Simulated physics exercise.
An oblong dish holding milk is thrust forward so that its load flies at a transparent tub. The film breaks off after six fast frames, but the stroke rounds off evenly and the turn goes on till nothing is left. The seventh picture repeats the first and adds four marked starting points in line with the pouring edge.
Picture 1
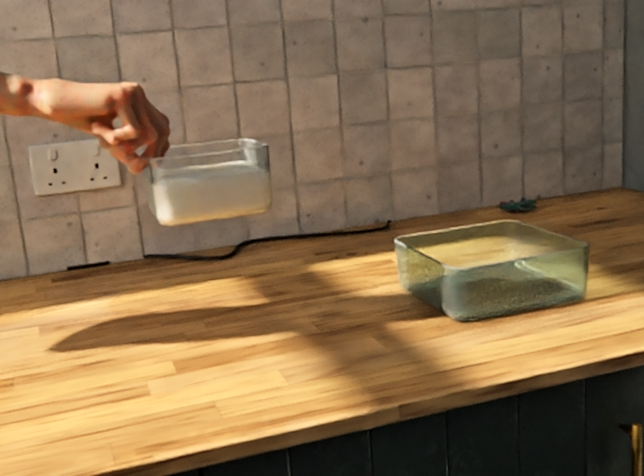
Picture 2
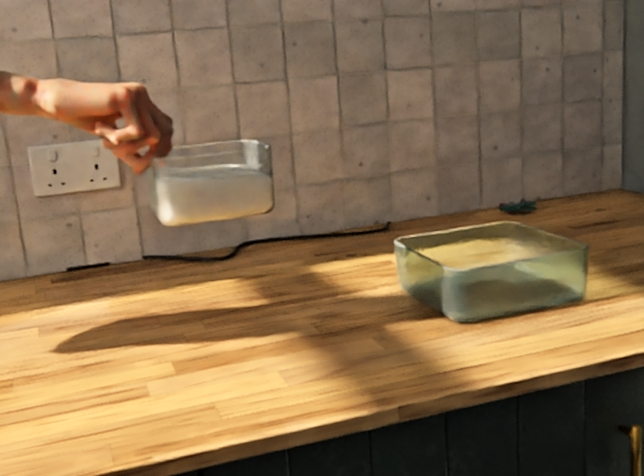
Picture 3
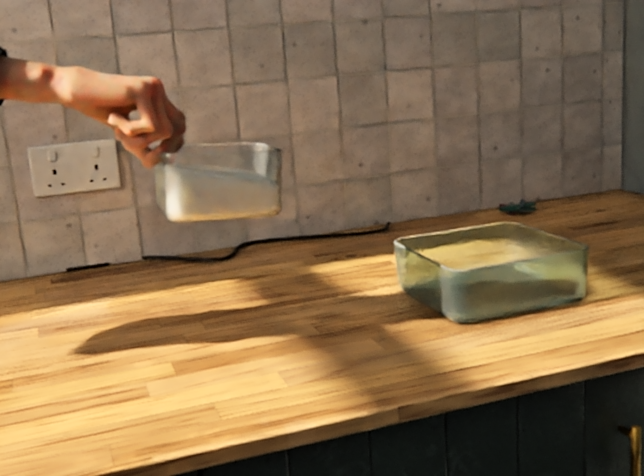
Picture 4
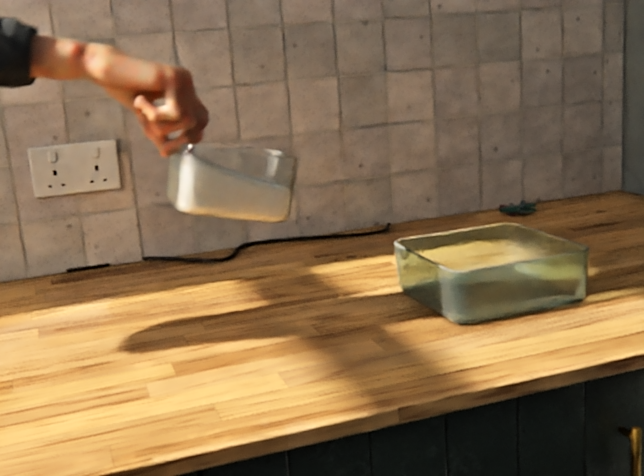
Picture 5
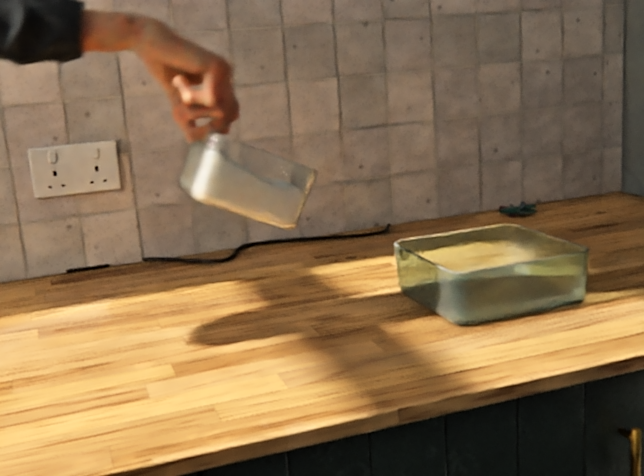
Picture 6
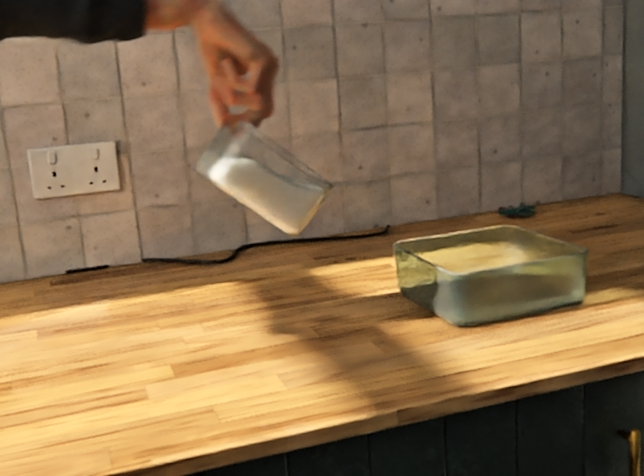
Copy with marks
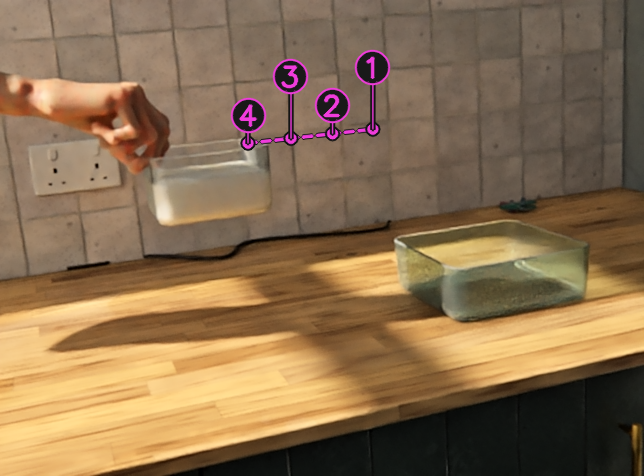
Hand moving a clear oblong dish of milk rightward and tilting it steeply above a wooden counter, near a transparent tub.
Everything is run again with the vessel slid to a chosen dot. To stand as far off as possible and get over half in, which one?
3 is the one.
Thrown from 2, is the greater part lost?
No.
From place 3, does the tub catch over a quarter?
Yes, clearly.
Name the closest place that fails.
That would be 4.
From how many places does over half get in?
Three of the four.
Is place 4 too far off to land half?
Yes, it does.
On the marked copy, 1 at (372, 129); 2 at (332, 133); 3 at (290, 138); 4 at (248, 143).
With 1, about 87 % lands in the tub, 7 % falls short and 6 % goes beside or beyond.
With 2, about 70 % lands in the tub, 4 % falls short and 26 % goes beside or beyond.
With 3, about 62 % lands in the tub, 19 % falls short and 19 % goes beside or beyond.
With 4, about 27 % lands in the tub, 67 % falls short and 7 % goes beside or beyond.
